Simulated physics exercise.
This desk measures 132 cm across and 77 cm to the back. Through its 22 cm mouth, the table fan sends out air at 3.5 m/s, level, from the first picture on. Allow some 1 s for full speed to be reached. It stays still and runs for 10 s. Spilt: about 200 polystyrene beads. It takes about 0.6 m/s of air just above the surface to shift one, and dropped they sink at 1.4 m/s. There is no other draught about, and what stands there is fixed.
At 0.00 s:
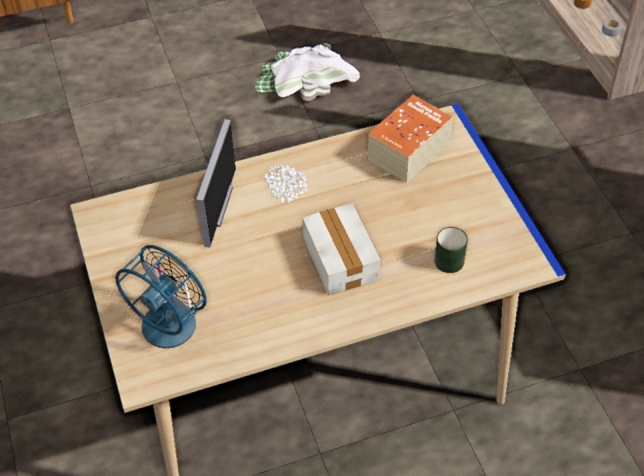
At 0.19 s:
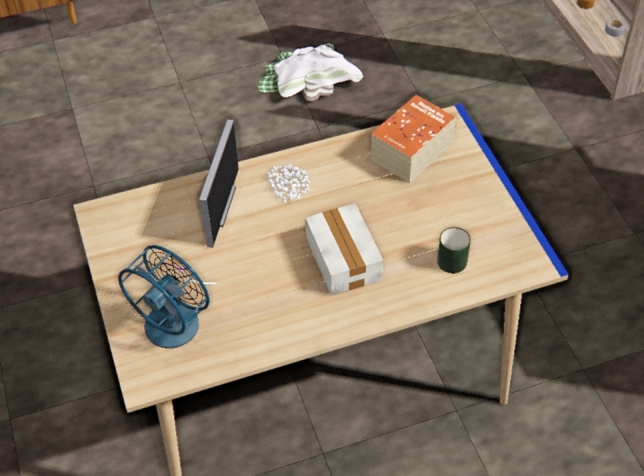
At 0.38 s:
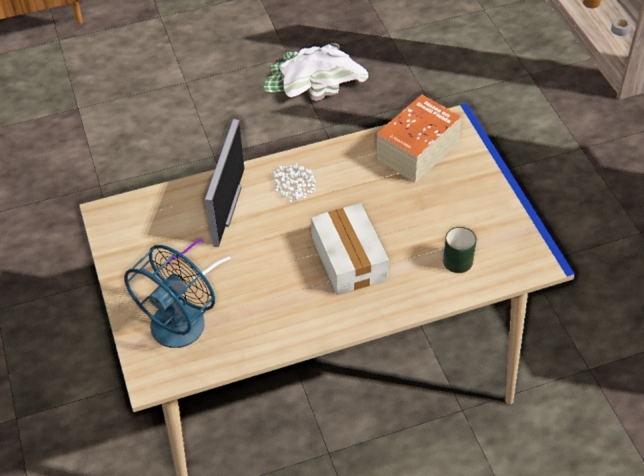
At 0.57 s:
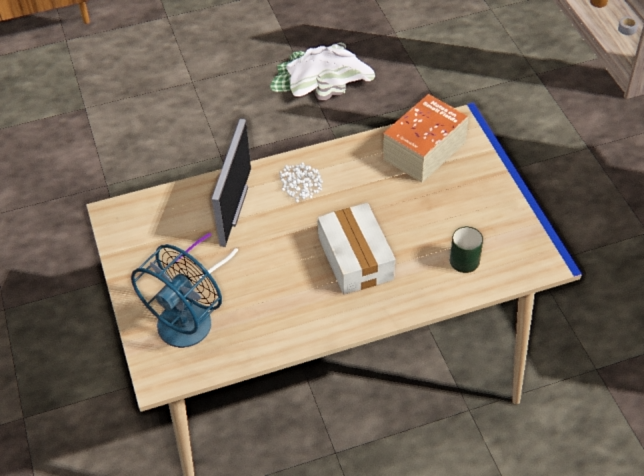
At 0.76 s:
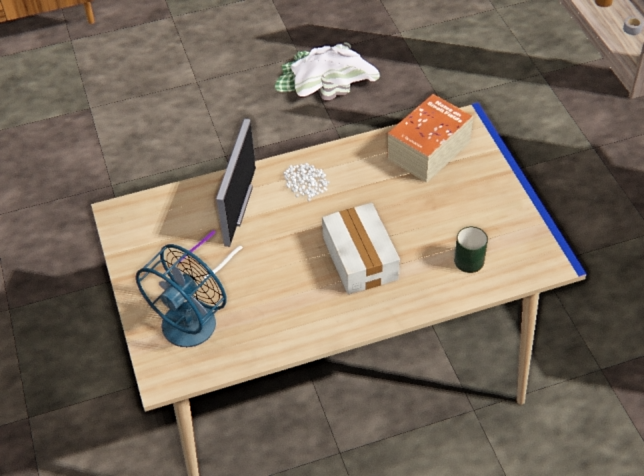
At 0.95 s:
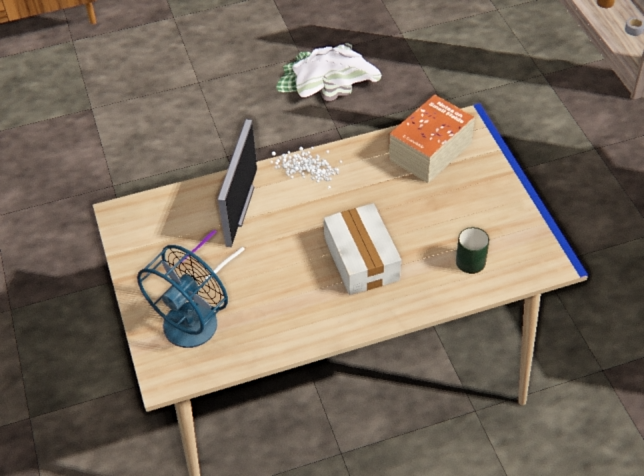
To begin with, a small pile of white beads lies still on a wooden desk among a blue fan, a dark screen, a box, a mug and a thick book, while the view shifts slightly. Then a few beads stir, and nearly all of them scatter a short way toward the desk's back edge.
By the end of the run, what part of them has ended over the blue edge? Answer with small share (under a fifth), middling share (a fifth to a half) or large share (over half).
A small share.
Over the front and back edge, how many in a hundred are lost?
About 0 per cent front and 100 per cent back.
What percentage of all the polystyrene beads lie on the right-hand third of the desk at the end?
Roughly 0 in a hundred.
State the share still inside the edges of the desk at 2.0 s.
I reckon some 0 %.
After 2.0 s the count stands so, 0 % are over the blue edge.
After 3.2 s the count stands so, 0 % are over the blue edge.
After 5.5 s the count stands so, 0 % are over the blue edge.
After 10.0 s, at the end, 0 % are over the blue edge.
